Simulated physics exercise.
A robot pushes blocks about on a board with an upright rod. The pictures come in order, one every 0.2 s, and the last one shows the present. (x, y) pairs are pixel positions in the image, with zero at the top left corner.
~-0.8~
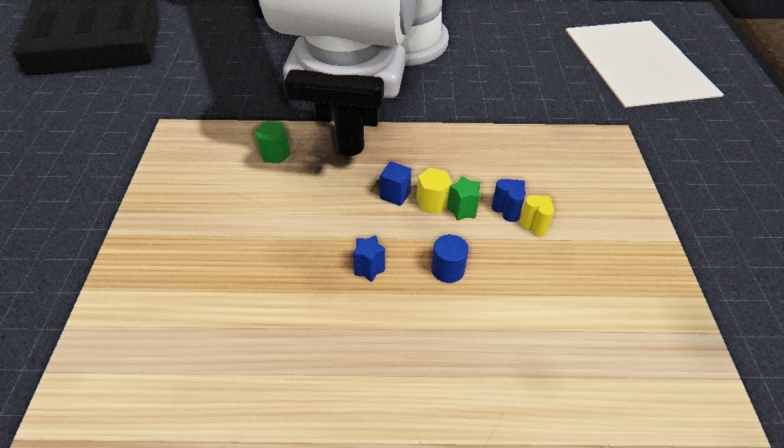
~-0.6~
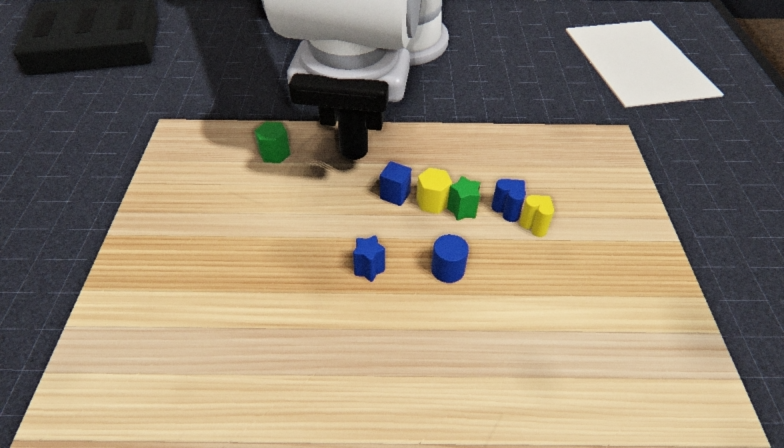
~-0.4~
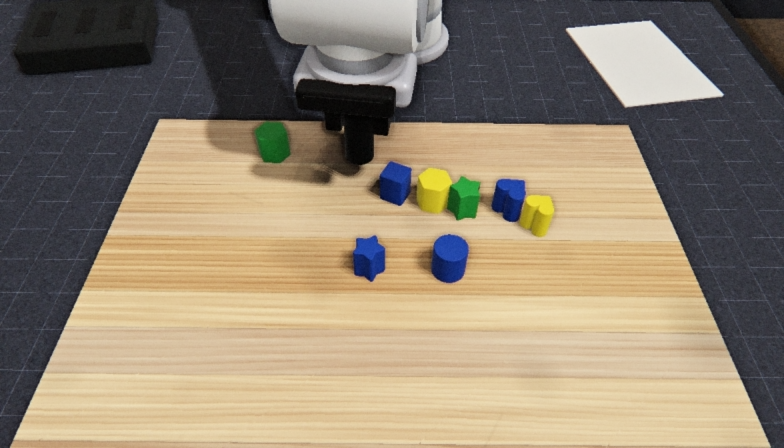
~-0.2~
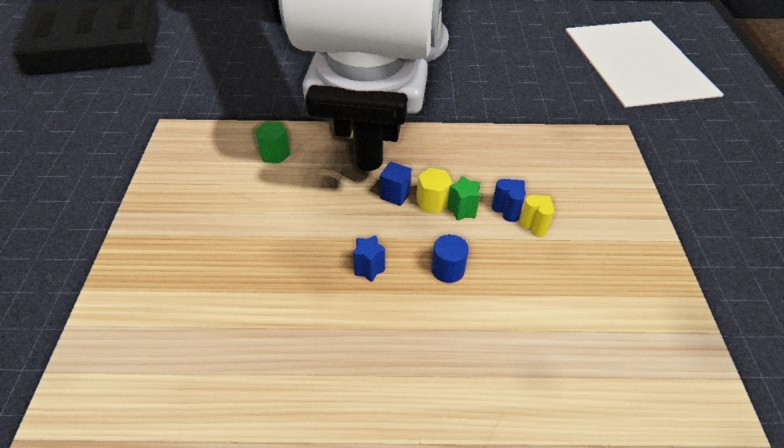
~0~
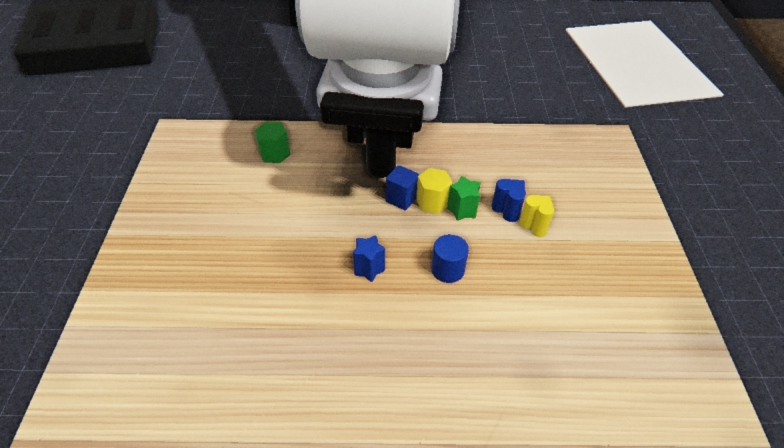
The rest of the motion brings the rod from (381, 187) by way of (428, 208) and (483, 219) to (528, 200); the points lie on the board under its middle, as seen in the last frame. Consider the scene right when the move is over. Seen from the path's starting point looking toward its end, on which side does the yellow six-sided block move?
Shifted right.
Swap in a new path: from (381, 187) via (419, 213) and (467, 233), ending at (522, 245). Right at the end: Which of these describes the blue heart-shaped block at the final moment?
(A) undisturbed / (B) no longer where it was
The one that fits is B, no longer where it was.
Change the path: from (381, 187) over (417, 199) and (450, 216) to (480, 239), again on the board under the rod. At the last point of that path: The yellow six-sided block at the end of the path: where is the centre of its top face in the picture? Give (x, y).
I think it will end close to (513, 233).
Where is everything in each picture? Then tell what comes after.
The first picture shows lower end of the rod (351, 148), tops of blocks, blue square block (396, 171), yellow six-sided block (435, 179), green star (467, 187), blue heart-shaped block (513, 187), yellow heart-shaped block (542, 203).
The second picture shows rod (354, 152), blocks as before.
The third picture shows rod (360, 157), blocks as before.
The fourth picture shows rod (369, 163), blocks as before.
The fifth picture shows rod (381, 169), blue square block (403, 176), yellow six-sided block (435, 179), green star (467, 187), blue heart-shaped block (513, 187), yellow heart-shaped block (542, 203).
The first path, step by step. One third of the way, rod (432, 191); blue square block (438, 206), turned 45° clockwise; yellow six-sided block (465, 199), turned 60° anticlockwise; green star (493, 192), turned 60° anticlockwise.
Two thirds of the way, rod (487, 202); blue square block (445, 213), turned 75° clockwise; yellow six-sided block (503, 218), turned 35° anticlockwise; green star (516, 196), turned 115° anticlockwise; blue heart-shaped block (525, 181); yellow heart-shaped block (546, 204).
At the end, rod (532, 183); blue square block (445, 213), turned 75° clockwise; yellow six-sided block (504, 218), turned 25° anticlockwise; green star (561, 185), turned 85° anticlockwise; blue heart-shaped block (556, 164), turned 75° anticlockwise; yellow heart-shaped block (567, 204), turned 100° clockwise.
